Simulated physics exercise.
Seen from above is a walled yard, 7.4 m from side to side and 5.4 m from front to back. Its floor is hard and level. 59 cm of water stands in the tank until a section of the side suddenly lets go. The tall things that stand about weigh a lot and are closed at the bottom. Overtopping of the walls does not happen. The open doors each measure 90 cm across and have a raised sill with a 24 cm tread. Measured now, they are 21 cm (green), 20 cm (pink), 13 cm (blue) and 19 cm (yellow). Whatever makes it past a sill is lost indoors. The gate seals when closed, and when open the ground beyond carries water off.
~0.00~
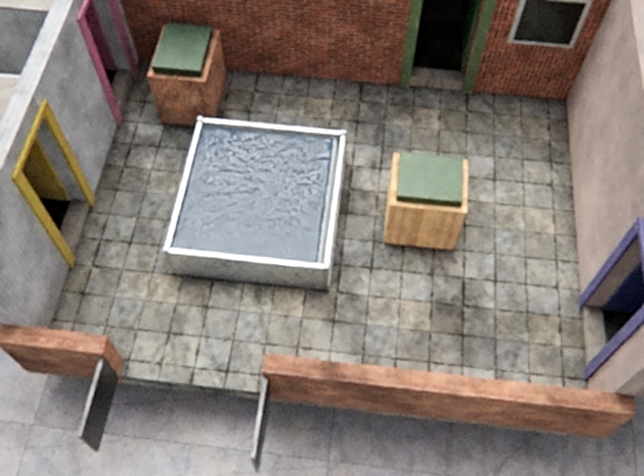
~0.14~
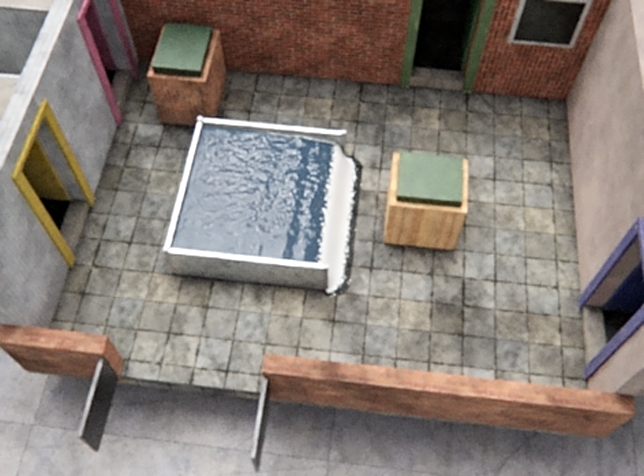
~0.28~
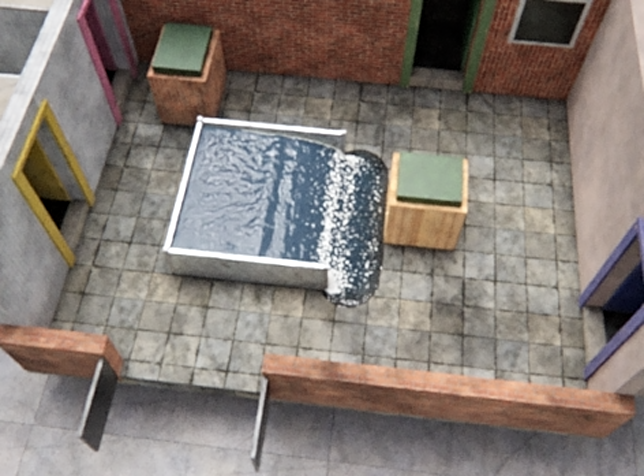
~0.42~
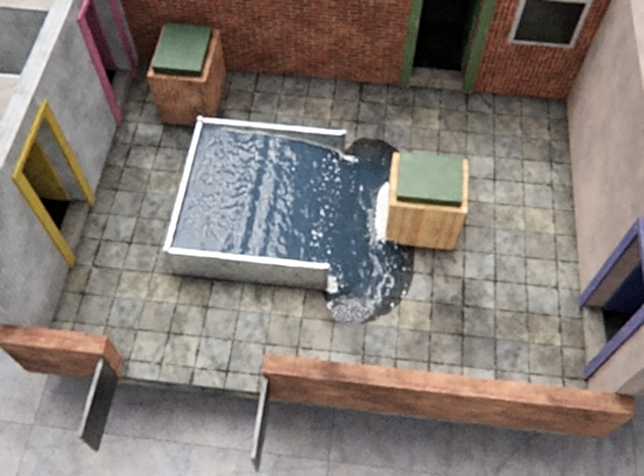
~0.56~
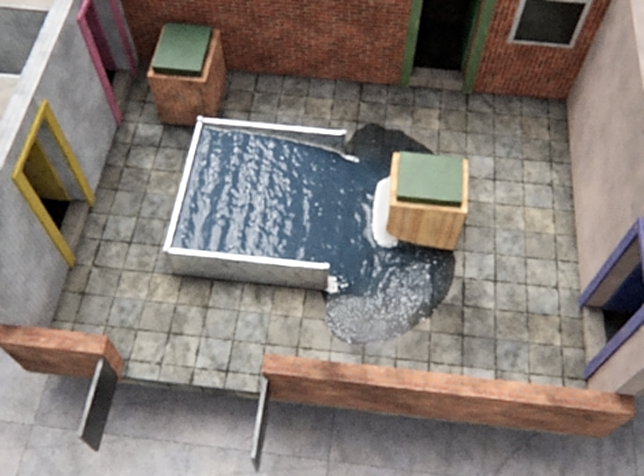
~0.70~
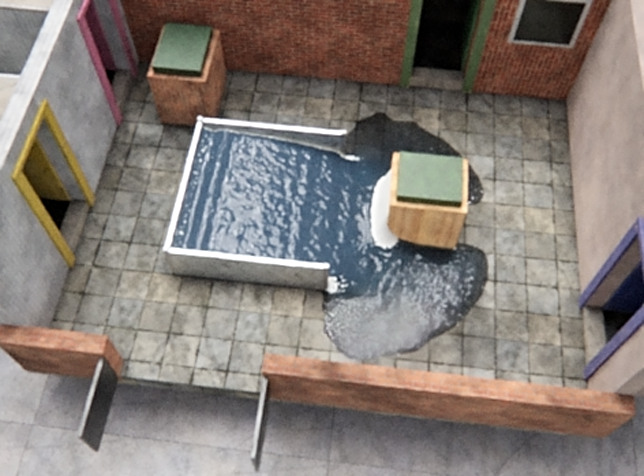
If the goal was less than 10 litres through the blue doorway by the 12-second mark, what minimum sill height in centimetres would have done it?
A sill of about 23 cm would have done it.
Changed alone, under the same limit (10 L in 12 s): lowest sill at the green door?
Roughly 18 cm at green.
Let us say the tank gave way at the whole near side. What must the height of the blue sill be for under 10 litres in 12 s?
That way, roughly 12.5 cm.
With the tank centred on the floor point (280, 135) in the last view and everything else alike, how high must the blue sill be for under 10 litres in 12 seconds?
At least some 15 centimetres tall.
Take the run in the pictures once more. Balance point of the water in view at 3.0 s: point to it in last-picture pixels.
(405, 231).
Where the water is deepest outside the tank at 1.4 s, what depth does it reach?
43 cm.
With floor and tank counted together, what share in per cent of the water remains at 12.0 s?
Roughly 94 %.
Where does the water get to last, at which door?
Last in order comes the yellow door.
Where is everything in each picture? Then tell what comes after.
The first picture shows the tank at (260, 192) is whole and still, 59 cm deep; the blue door at (610, 308) is dry.
In the second picture, the front is at (342, 286), 0.3 m from the gap at (333, 214); 0.4 m2 of floor is wet, 59 cm left at the back.
In the third picture, the front is at (377, 264), 0.7 m from the gap at (333, 215); 1.5 m2 of floor is wet, 59 cm left at the back.
In the fourth picture, the gap is at (333, 215), the front 1.2 m out at (405, 285); the back of the tank holds 59 cm.
In the fifth picture, the gap is at (333, 216), the front 1.8 m out at (447, 275); the back of the tank holds 58 cm.
In the sixth picture, the gap is at (333, 215), the front 2.2 m out at (480, 282); the back of the tank holds 52 cm; the blue door at (610, 308), 4.0 m from the gap, is still 1.6 m from the nearest water.
After 1.4 s water covers 40 % of the floor, deepest (43 cm) near (374, 215); 3 cm at the blue door, 0 litres in over its 13 cm sill.
After 3.0 s water covers 55 % of the floor, deepest (32 cm) near (534, 392); 25 cm at the blue door, 48 litres in over its 13 cm sill.
After 12.0 s water covers 95 % of the floor, deepest (12 cm) near (268, 148); 8 cm at the blue door, 102 litres in over its 13 cm sill.
At the blue door as built, the water arrived by 1.4 s and peaked near 25 cm at 2.8 s.
Run again over the same 12 s with other heights there, 18 litres in over 21 cm, 2 litres over 28 cm. The limit of 10 litres is kept from about 23 cm up.
